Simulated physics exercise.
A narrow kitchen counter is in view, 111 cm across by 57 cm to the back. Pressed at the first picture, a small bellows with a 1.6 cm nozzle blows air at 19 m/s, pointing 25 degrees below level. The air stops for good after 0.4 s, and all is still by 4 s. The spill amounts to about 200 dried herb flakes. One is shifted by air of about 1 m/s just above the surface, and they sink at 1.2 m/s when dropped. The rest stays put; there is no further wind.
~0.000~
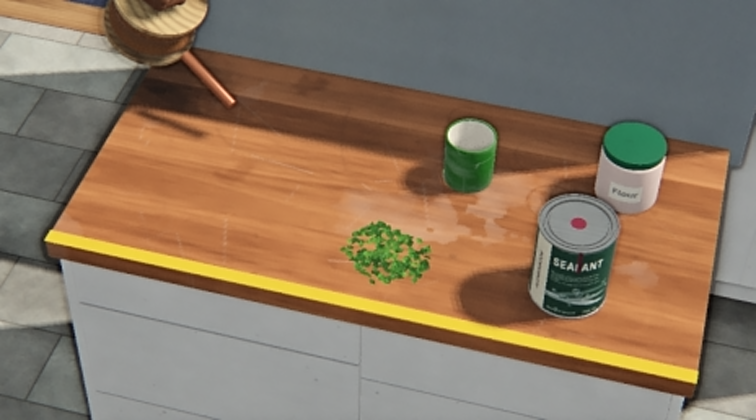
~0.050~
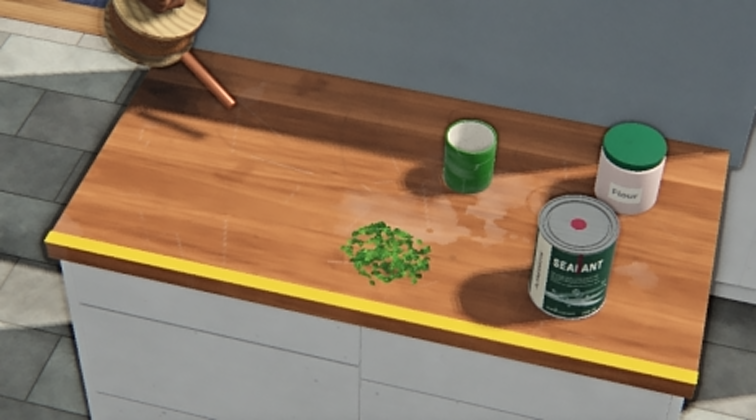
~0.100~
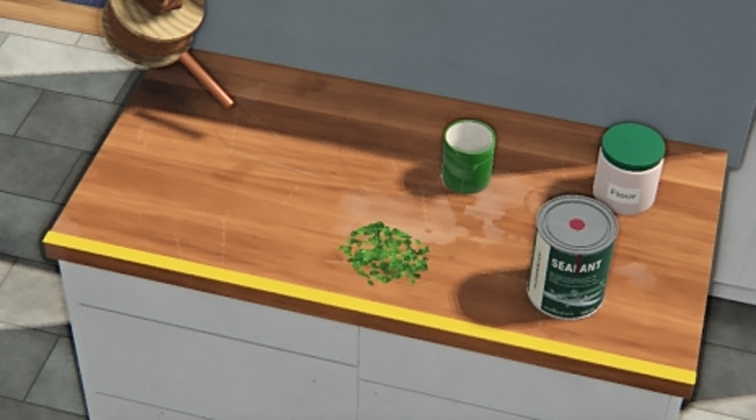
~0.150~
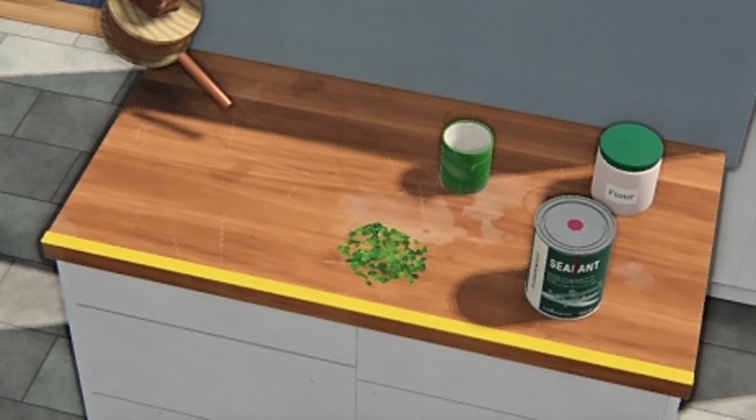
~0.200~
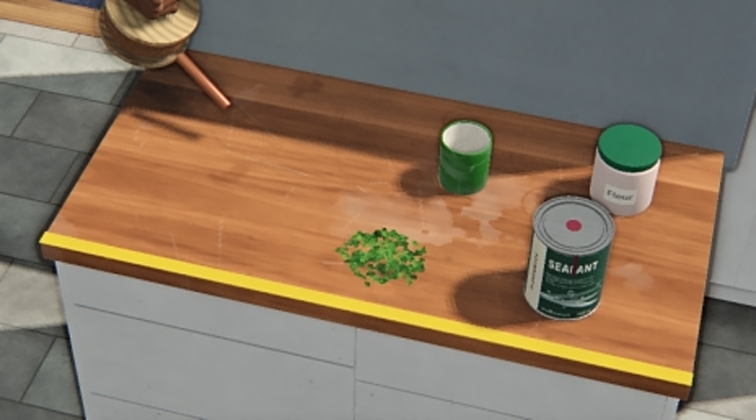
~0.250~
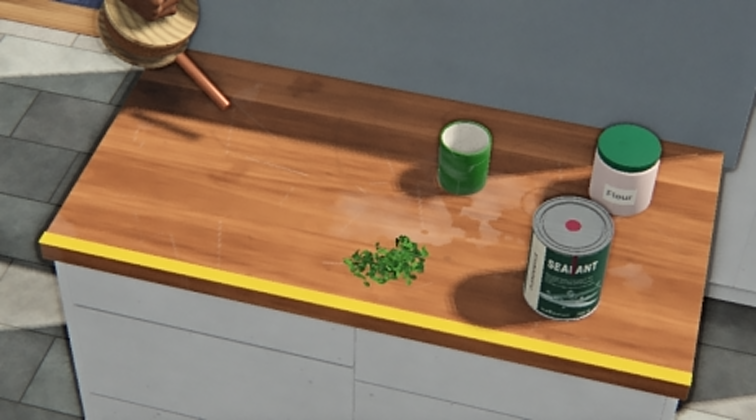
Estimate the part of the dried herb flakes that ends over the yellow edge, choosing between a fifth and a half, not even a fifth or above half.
Chances are it is in excess of half.
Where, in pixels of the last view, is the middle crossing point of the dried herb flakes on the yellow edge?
Somewhere about (476, 339).
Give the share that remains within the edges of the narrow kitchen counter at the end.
Near 2 %.
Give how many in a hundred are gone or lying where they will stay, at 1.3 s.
Roughly 100 per cent of them.
After 0.8 s the count stands so, 98 % are over the yellow edge.
After 1.3 s the count stands so, 98 % are over the yellow edge.
After 2.2 s the count stands so, 98 % are over the yellow edge.
After 4.0 s, at the end, 98 % are over the yellow edge.
